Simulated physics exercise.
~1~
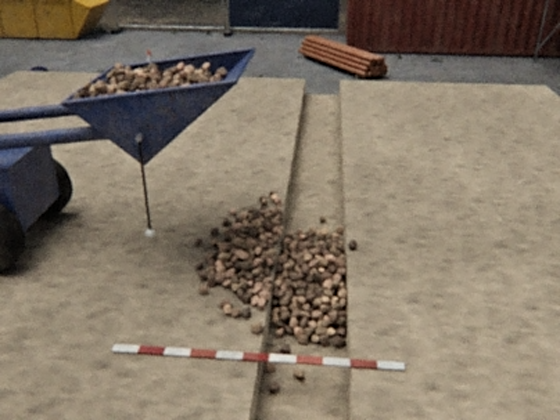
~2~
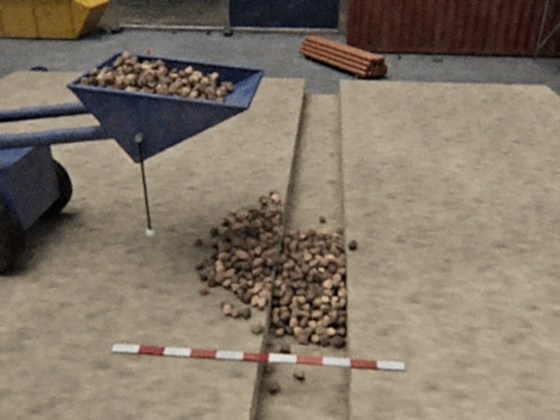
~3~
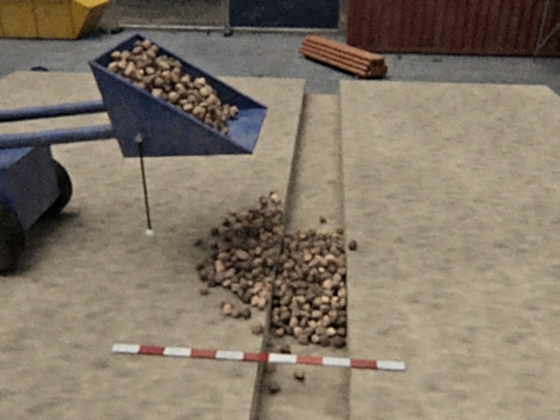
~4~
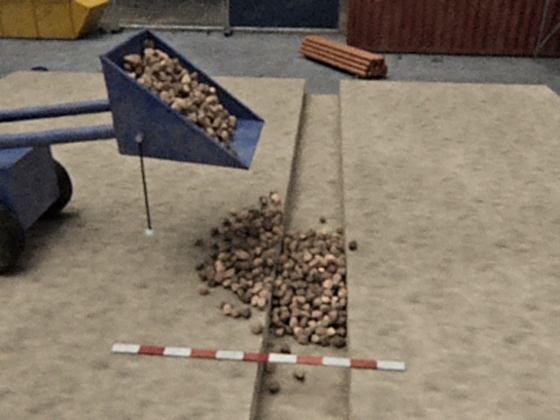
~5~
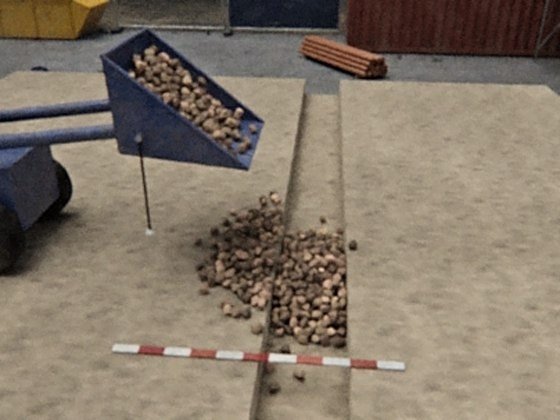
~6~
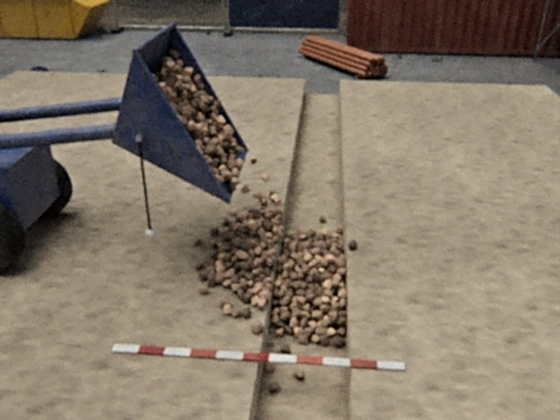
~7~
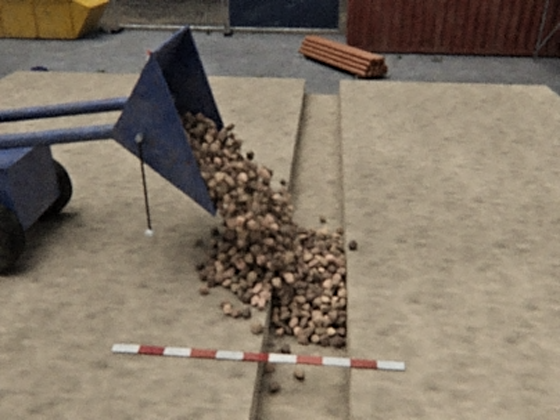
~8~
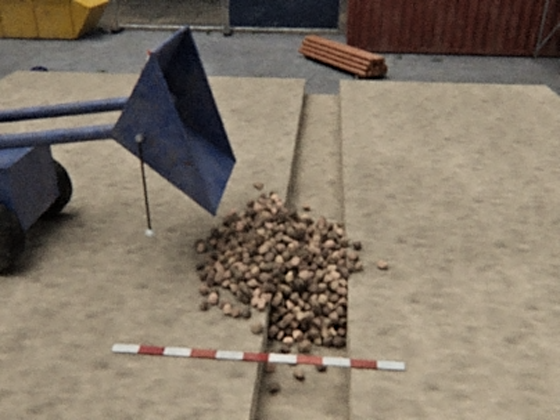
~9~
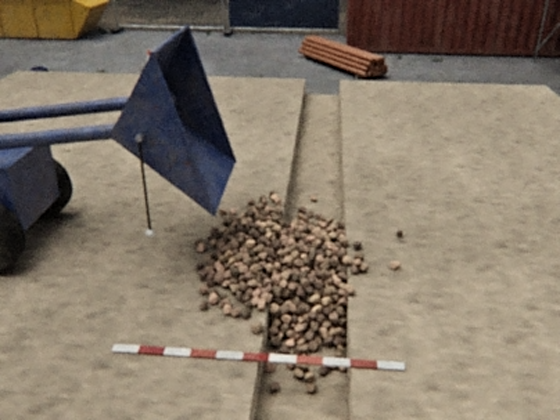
In a yard with a narrow trench, a blue loader's raised bucket tipped forward in stages, paused partway, then poured its brown stones onto the heap already there, leaving the bucket empty and a bigger pile across the trench, with a few stones beyond it.
